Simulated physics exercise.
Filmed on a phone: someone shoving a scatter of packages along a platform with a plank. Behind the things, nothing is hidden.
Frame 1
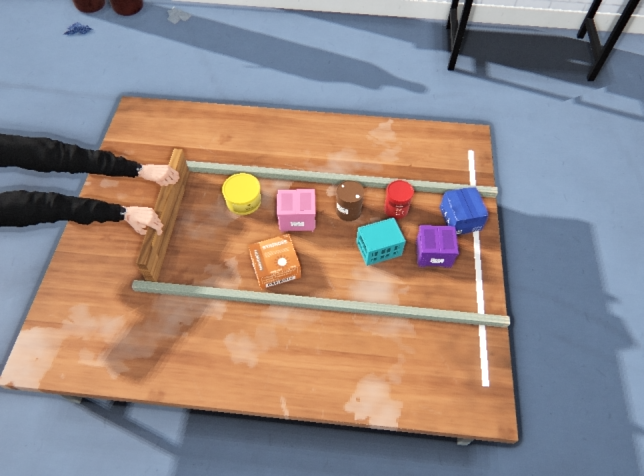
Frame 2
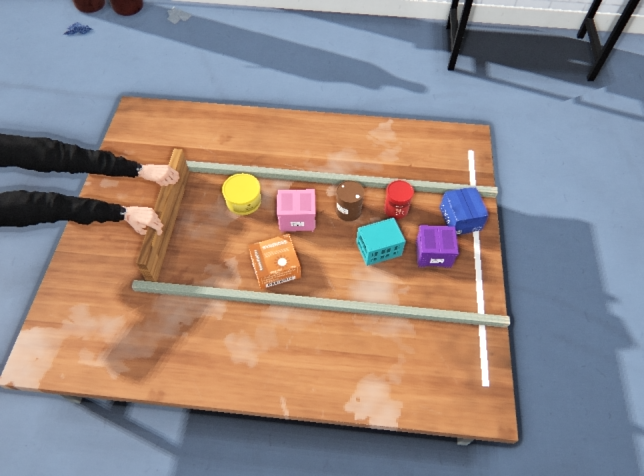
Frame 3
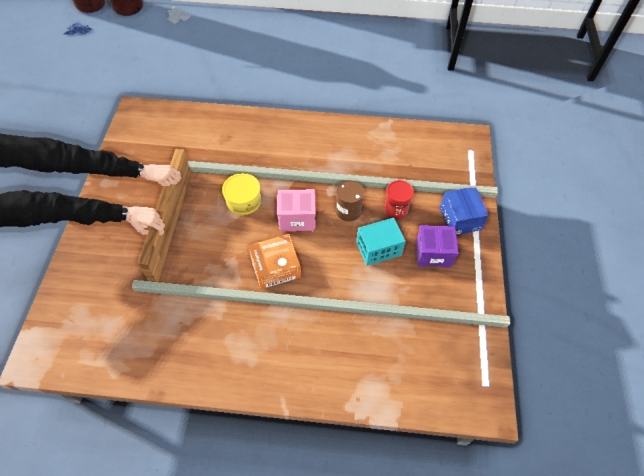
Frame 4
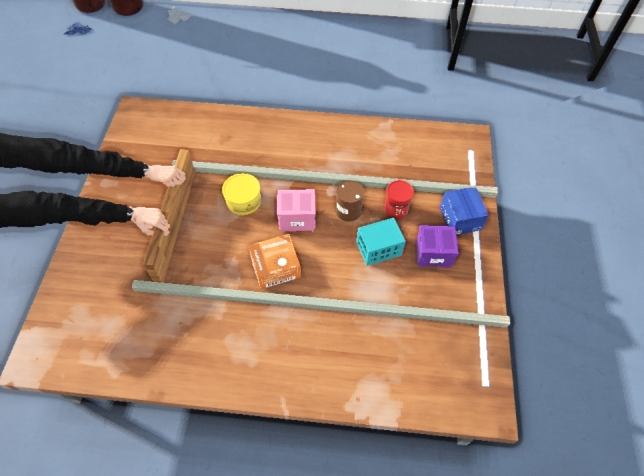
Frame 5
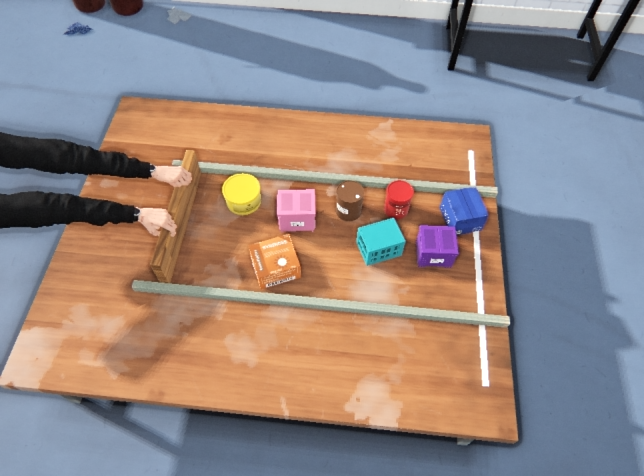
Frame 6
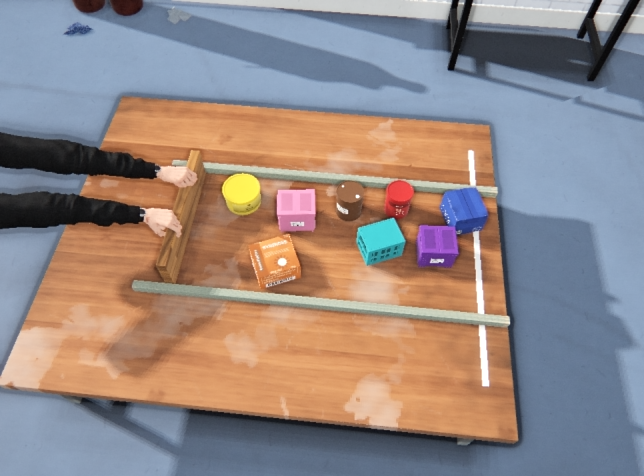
At the start, two hands hold a wooden plank at the left of a tabletop, between two pale rails, with colourful boxes and round containers scattered to its right. The hands then slide the plank slightly rightward, still short of the yellow container, while all the items stay still.
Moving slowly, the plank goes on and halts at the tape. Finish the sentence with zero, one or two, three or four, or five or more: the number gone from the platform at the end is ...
The number gone from the platform at the end is five or more.
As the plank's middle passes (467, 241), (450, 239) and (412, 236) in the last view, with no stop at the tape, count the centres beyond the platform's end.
Respectively 5, 2 and 0.
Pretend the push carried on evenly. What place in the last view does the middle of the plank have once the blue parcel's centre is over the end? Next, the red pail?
Points: About (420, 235) and about (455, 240).
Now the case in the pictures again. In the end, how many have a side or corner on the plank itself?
All in all, 3.
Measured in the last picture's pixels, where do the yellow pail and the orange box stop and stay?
Around (496, 215) and around (505, 296).
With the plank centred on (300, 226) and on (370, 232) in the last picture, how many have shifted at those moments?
The count reaches 4 first and 8 second.
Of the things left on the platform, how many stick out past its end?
3, I think.
Soon after, none off yet; blue parcel at rest near (463, 211); purple tote at rest near (436, 247); red pail at rest near (398, 200).
In the end, the number that fall off is five or more; gone, brown canister, turquoise crate, red pail, purple tote and blue parcel.
